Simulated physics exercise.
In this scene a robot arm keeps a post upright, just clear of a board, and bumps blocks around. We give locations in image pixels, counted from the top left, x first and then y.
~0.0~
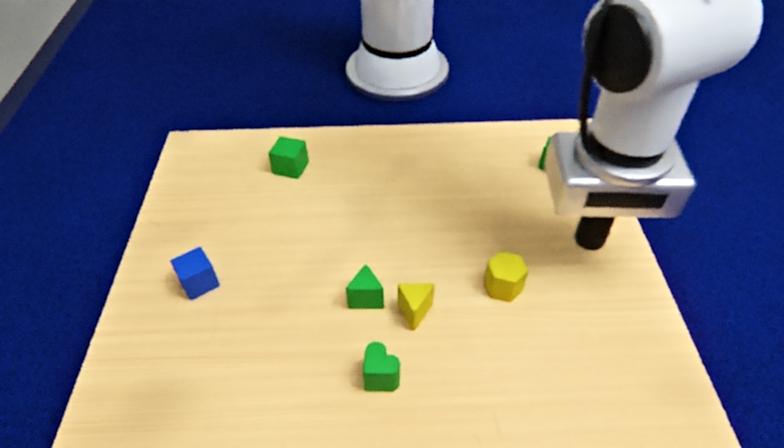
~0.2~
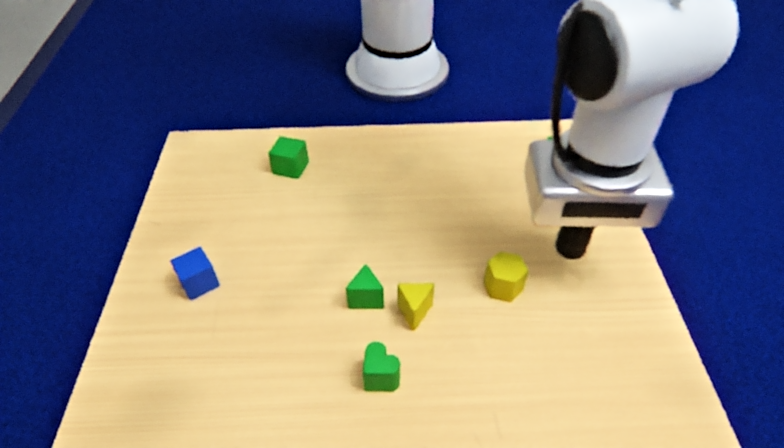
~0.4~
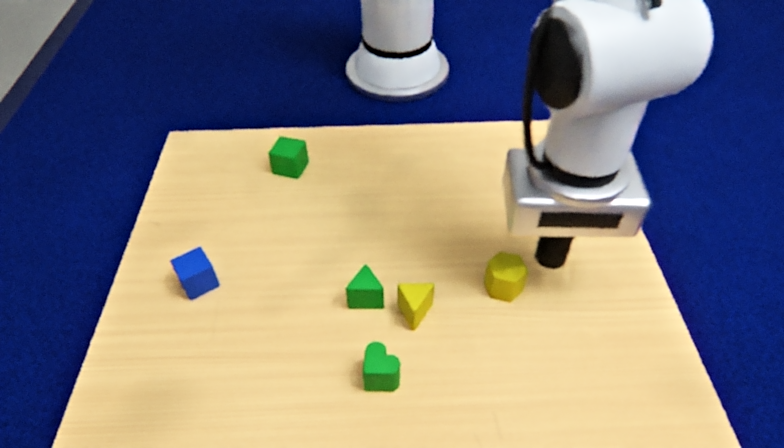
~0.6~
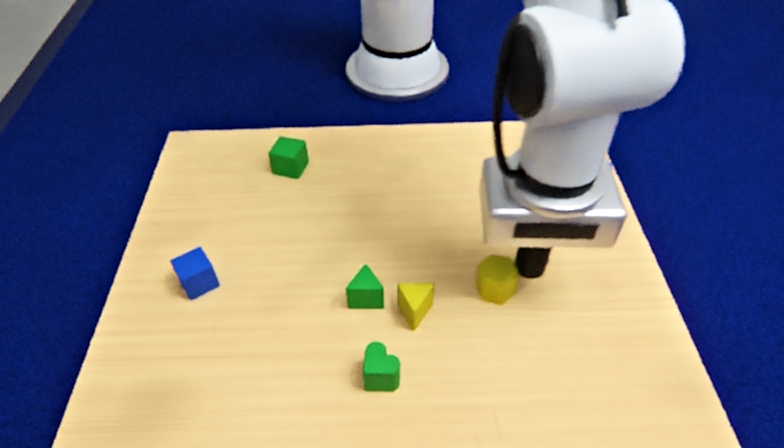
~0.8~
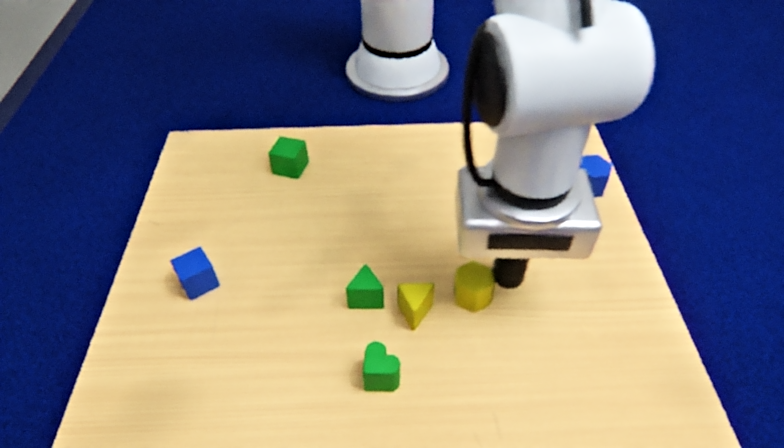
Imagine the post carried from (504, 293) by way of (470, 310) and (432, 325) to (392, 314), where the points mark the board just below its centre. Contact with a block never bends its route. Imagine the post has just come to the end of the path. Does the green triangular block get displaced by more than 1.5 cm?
It seems so.
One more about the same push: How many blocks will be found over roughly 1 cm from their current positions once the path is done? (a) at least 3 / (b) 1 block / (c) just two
My pick is a.
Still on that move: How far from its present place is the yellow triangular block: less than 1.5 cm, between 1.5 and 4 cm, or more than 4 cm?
It moves quite far, over 4 cm.
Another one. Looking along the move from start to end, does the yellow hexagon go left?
My answer is no.
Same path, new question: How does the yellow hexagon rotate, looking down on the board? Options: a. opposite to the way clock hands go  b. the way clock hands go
It's b.
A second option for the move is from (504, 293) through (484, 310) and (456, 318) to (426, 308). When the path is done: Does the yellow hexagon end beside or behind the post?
I believe not.
What follows on the original path. One third of the way, post at (472, 296); yellow triangular block at (404, 292), turned 30° anticlockwise; yellow hexagon at (437, 284), turned 25° clockwise.
Two thirds of the way, post at (432, 311); green triangular block at (358, 278), turned 15° clockwise; yellow triangular block at (386, 291), turned 60° anticlockwise; yellow hexagon at (415, 280), turned 55° clockwise.
At the end, post at (392, 299); green triangular block at (334, 271), turned 40° clockwise; green heart-shaped block unmoved; yellow triangular block at (355, 284), turned 80° anticlockwise; yellow hexagon at (397, 265), turned 110° clockwise.
